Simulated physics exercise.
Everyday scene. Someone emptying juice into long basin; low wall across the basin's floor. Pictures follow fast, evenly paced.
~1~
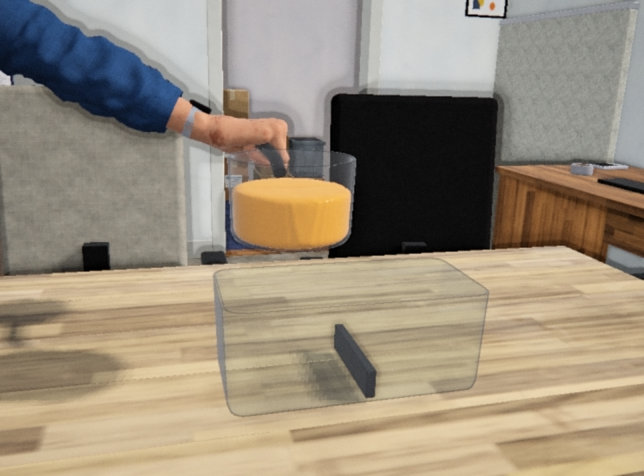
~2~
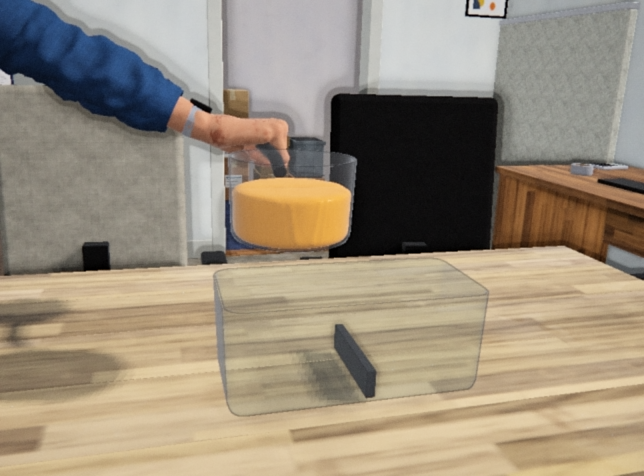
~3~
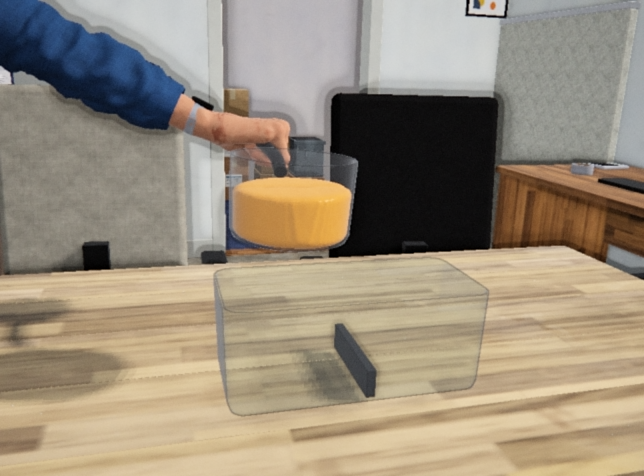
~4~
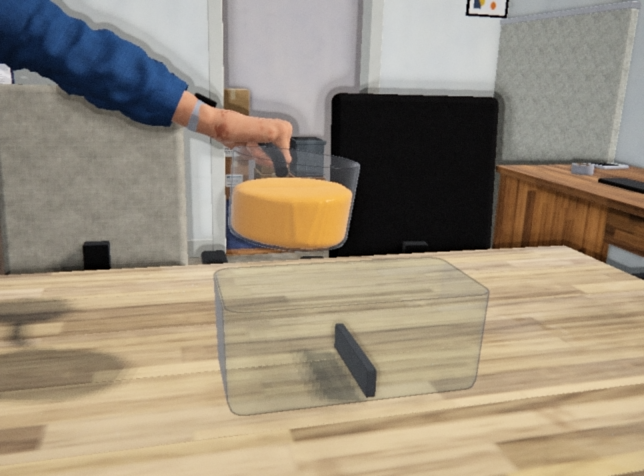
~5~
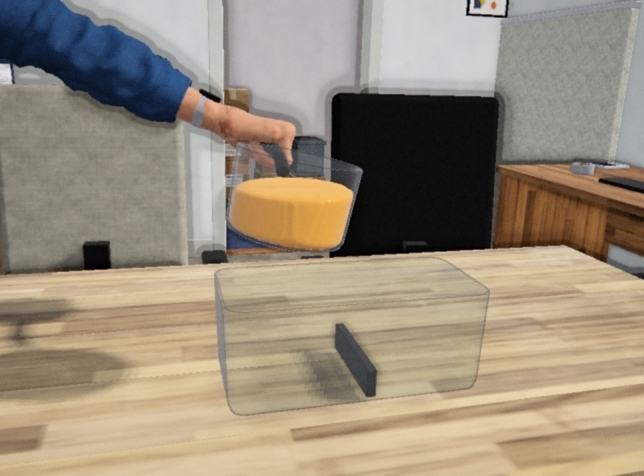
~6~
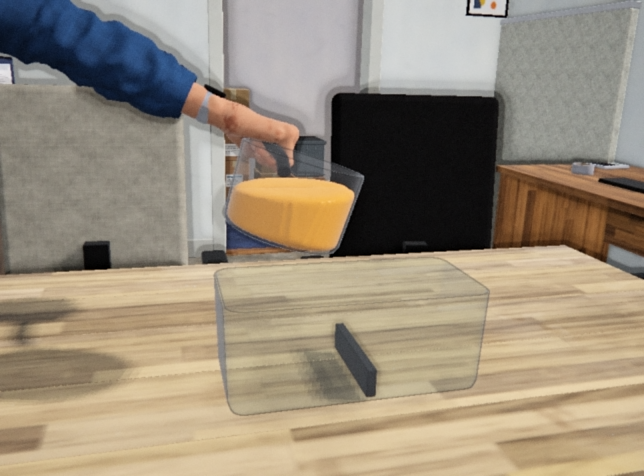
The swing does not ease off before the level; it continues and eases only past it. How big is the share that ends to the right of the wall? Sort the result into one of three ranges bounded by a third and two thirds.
It falls in the top range, above two thirds.
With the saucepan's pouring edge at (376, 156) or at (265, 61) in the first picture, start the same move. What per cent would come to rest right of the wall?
Close to 90 % for the first start and close to 15 % for the second.
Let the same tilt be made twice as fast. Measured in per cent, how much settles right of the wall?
It comes to about 85 per cent.
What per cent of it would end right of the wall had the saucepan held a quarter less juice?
I'd put it at some 95 %.
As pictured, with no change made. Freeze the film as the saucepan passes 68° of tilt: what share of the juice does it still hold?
It works out to close to 75 percent.
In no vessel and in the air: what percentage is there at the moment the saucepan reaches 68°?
20 %.
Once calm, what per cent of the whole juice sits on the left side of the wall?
It comes to about 10 per cent.
A moment on, the saucepan is tipped part way and 76 per cent is still to pour, 0 is left of the wall and 5 right of it.
Next, the saucepan is tipped on its side and 23 per cent is still to pour, 3 is left of the wall and 65 right of it.
Then the saucepan is tipped on its side and 4 per cent is still to pour, 8 is left of the wall and 86 right of it.
Later the saucepan is tipped on its side and 0 per cent is still to pour, 10 is left of the wall and 90 right of it.
At rest 10 per cent lies left of the wall, 89 right of it and 0 outside.
